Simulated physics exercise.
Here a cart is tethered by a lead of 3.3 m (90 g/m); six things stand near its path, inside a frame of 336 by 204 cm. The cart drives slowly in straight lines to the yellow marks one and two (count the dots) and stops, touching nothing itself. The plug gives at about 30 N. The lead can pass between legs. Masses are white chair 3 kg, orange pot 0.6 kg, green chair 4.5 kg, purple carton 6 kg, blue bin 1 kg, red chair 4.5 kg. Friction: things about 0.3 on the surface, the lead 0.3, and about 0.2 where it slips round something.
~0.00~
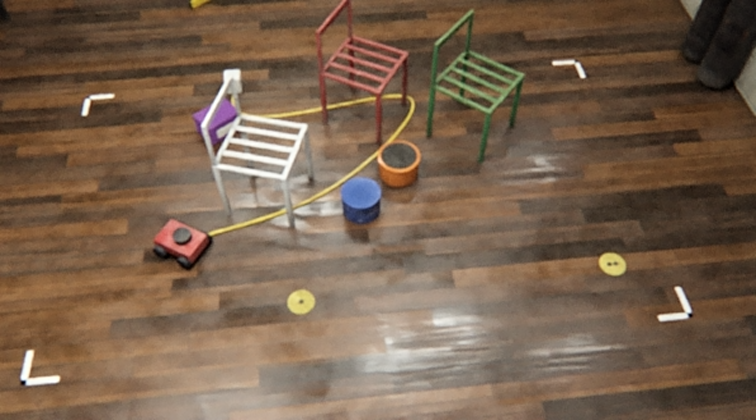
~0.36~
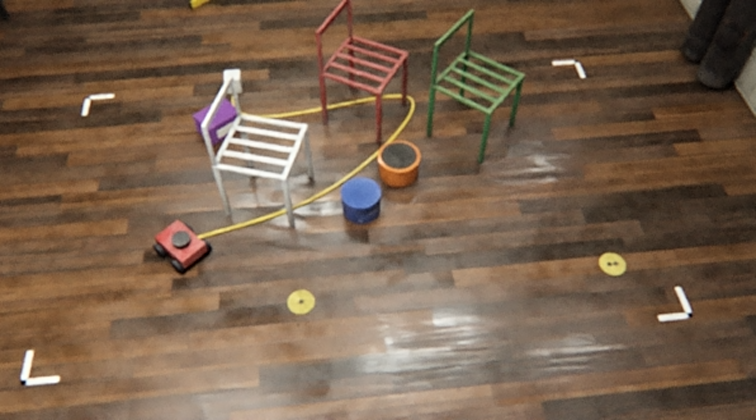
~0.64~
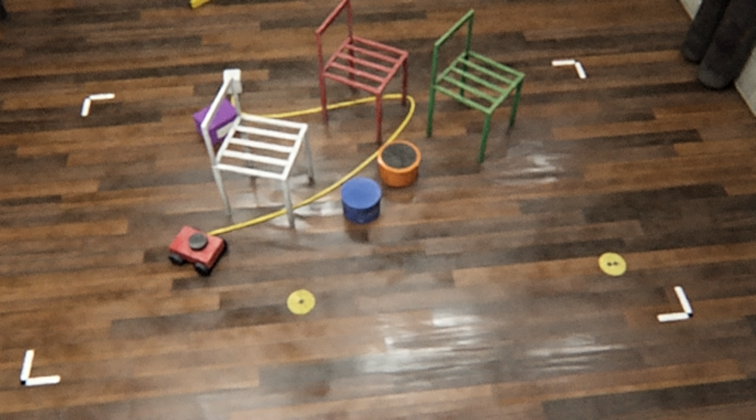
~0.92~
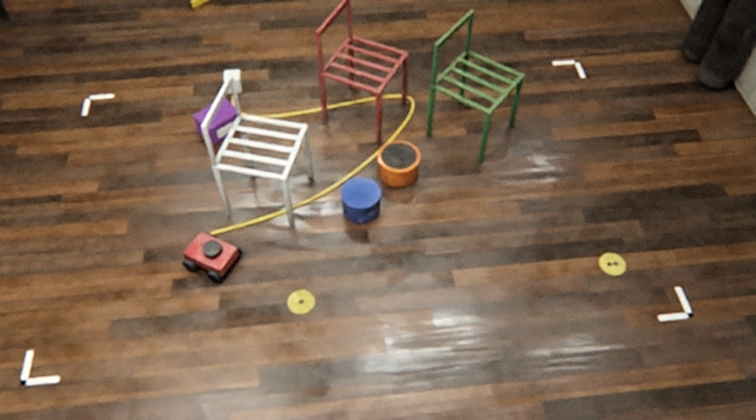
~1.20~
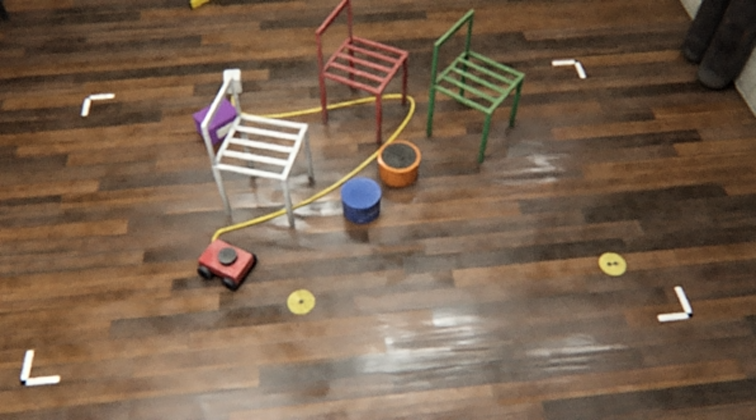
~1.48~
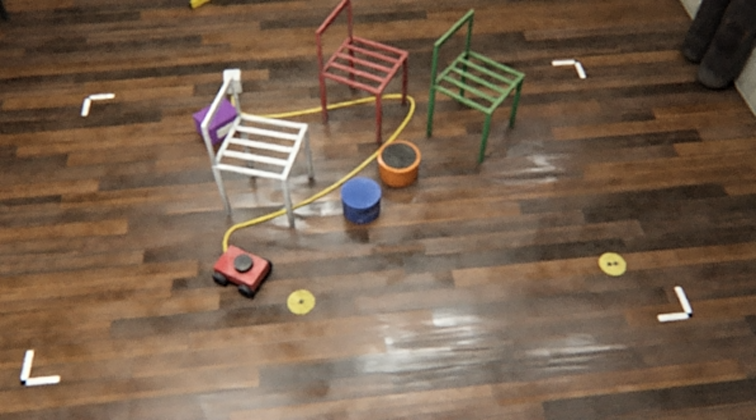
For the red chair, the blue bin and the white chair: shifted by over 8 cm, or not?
Result: Red chair hardly stirs, blue bin leaves its place, white chair moves.
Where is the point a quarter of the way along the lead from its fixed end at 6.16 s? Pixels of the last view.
Around (354, 97).
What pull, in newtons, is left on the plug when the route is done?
About 4 N.
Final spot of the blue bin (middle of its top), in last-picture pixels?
Near (401, 171).
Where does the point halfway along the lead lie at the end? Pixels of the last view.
Near (387, 155).
After 3.0 s, cart at (327, 297), lead slack at the fixed end; nothing else has moved.
After 4.6 s, cart at (428, 284), 2 N at the fixed end; nothing else has moved.
After 6.2 s, cart at (525, 271), 5 N at the fixed end; white chair 17 cm off its start at (292, 141).
After 7.7 s, cart at (608, 262), 4 N at the fixed end; white chair 38 cm off its start, blue bin 28 cm off its start, orange pot 10 cm off its start.
After 8.1 s, cart at (608, 262), 4 N at the fixed end; white chair 38 cm off its start at (331, 141), blue bin 28 cm off its start at (401, 171), red chair 1 cm off its start at (363, 62), orange pot 10 cm off its start at (407, 144).
